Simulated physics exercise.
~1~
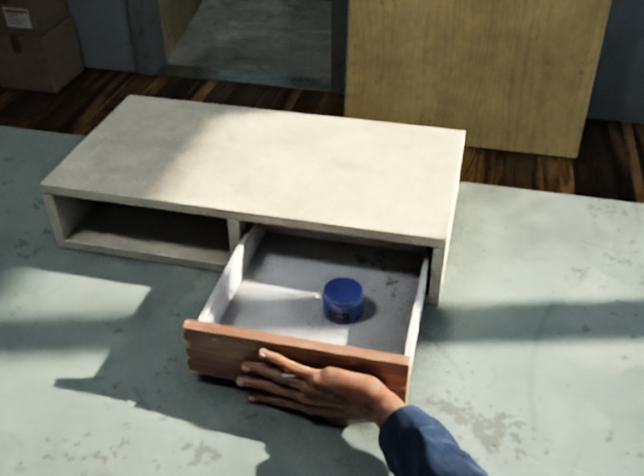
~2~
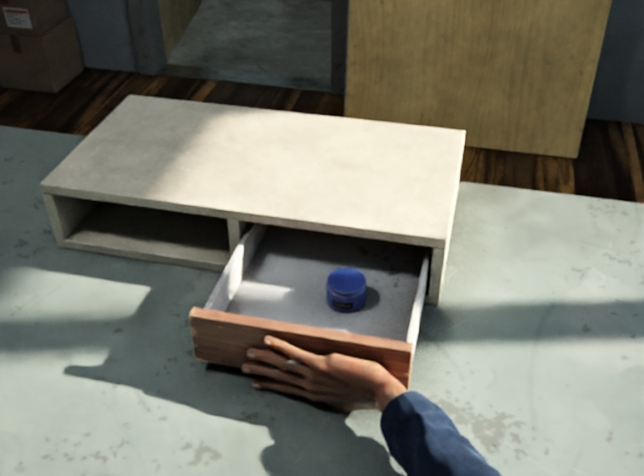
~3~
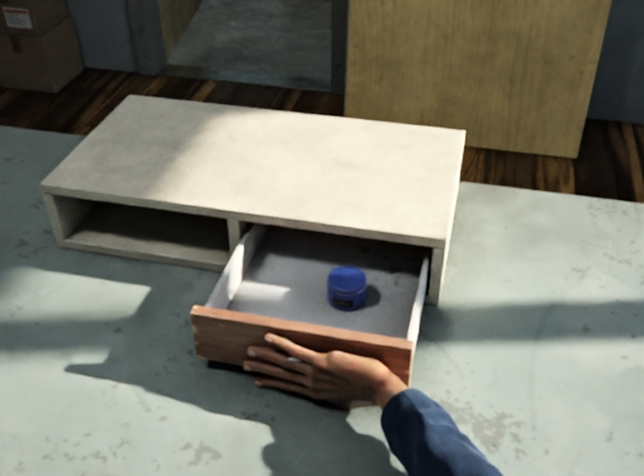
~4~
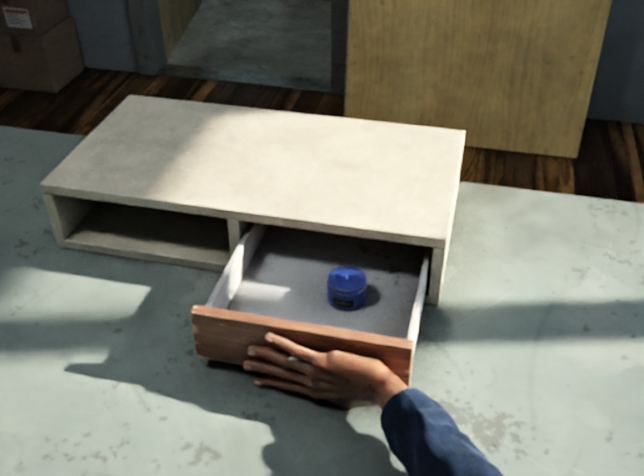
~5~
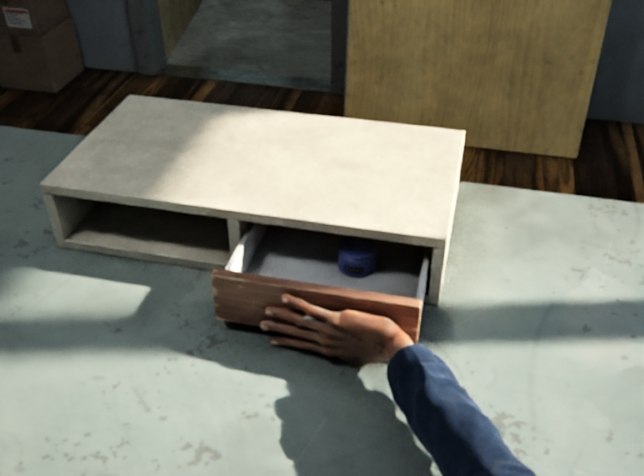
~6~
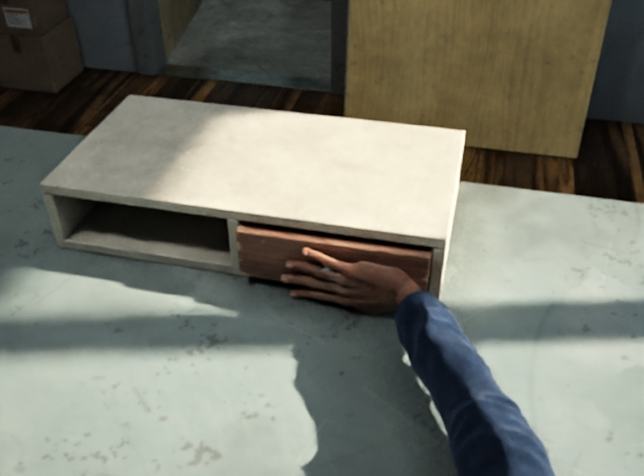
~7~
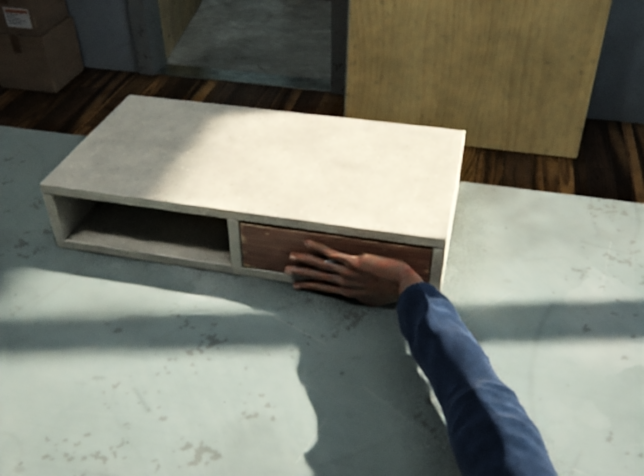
On a pale tabletop, a hand pushes a drawer holding a blue jar fully shut.
